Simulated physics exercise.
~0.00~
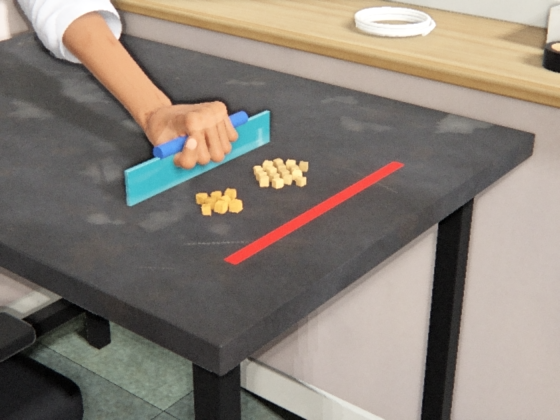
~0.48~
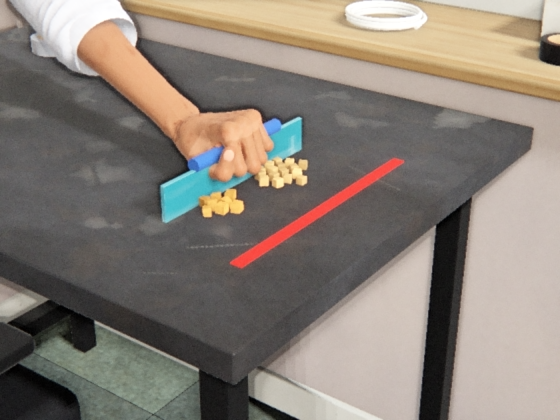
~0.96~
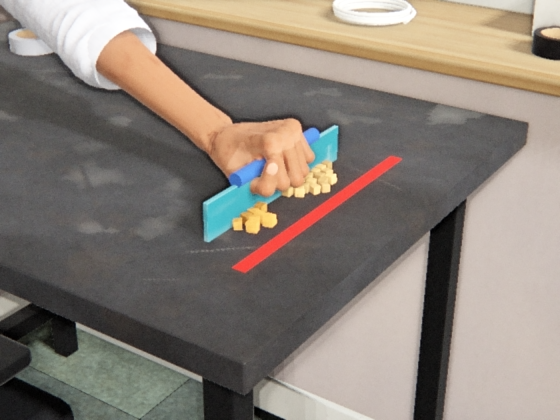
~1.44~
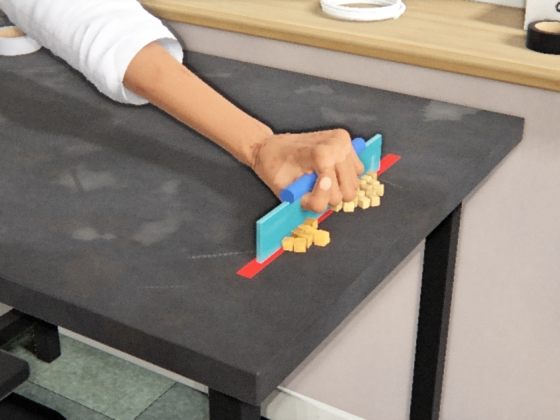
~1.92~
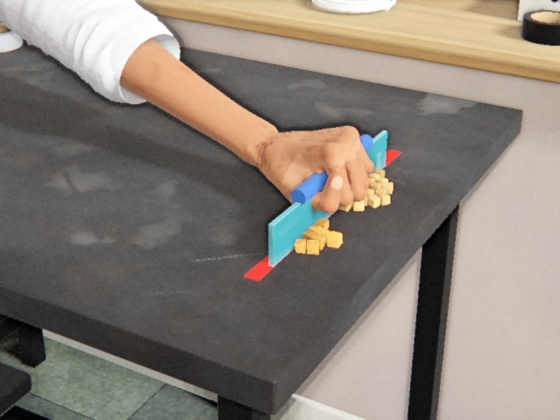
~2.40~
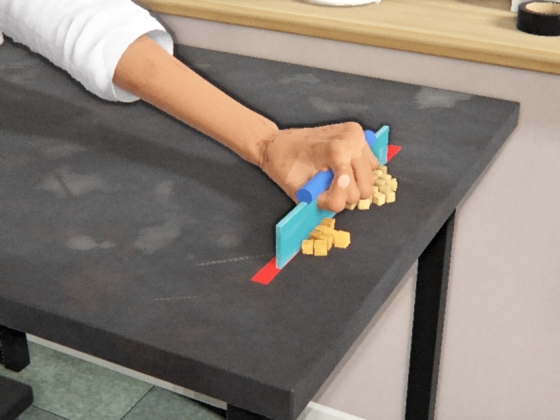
A hand gripping the blue handle of a teal scraper moves it to the right across a dark tabletop, toward two small piles of yellowish cubes. The blade closes in on the cubes, which at first lie still short of a strip of red tape. It then meets both piles and pushes them along, bunching them against its front. The cubes slide over the red strip as the blade reaches it. The scraper edges only slightly further and settles at the tape, with both piles resting on the table in front of it, short of the edge.
